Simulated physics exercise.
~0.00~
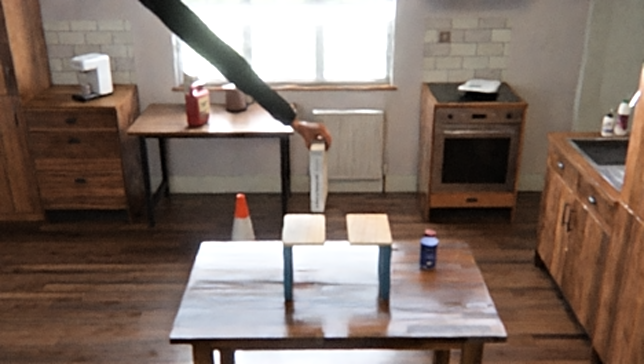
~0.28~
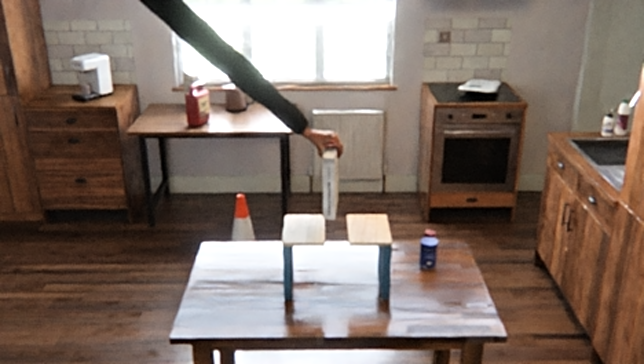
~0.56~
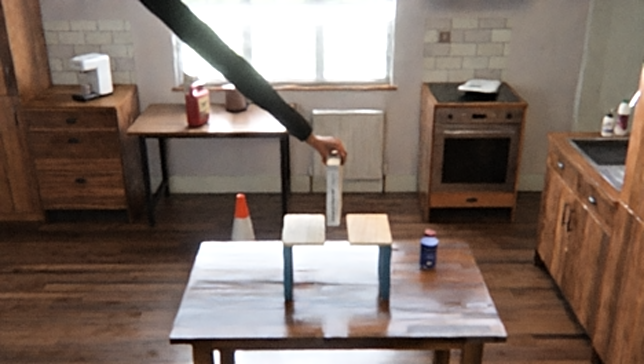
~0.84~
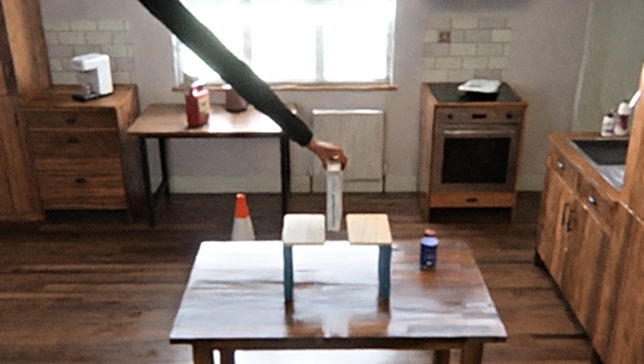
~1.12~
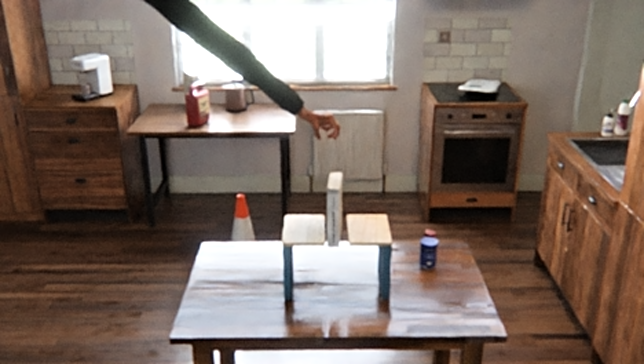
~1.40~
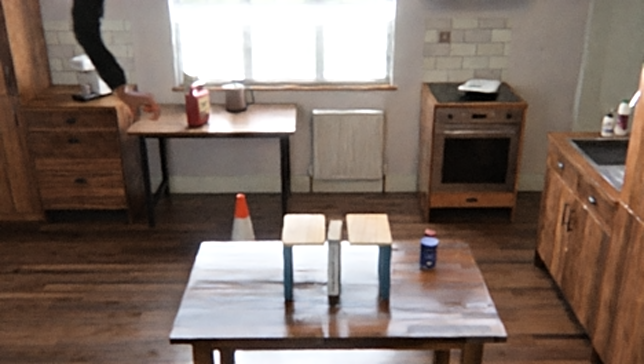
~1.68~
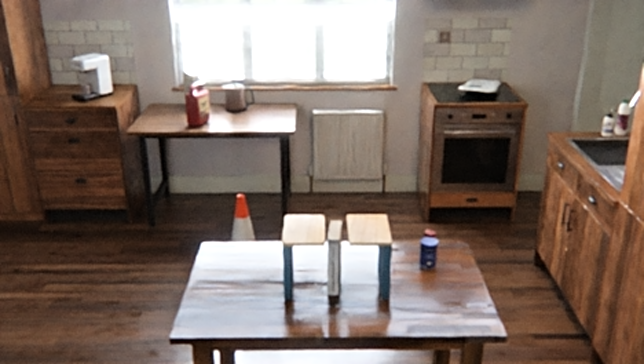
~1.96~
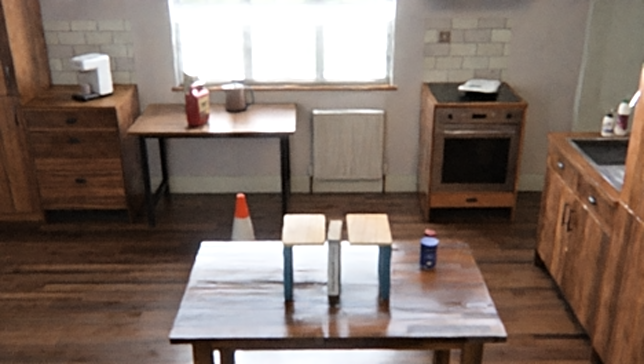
Hand lowering an upright white book over the gap in a small stand, releasing it to drop through and stand on the table.
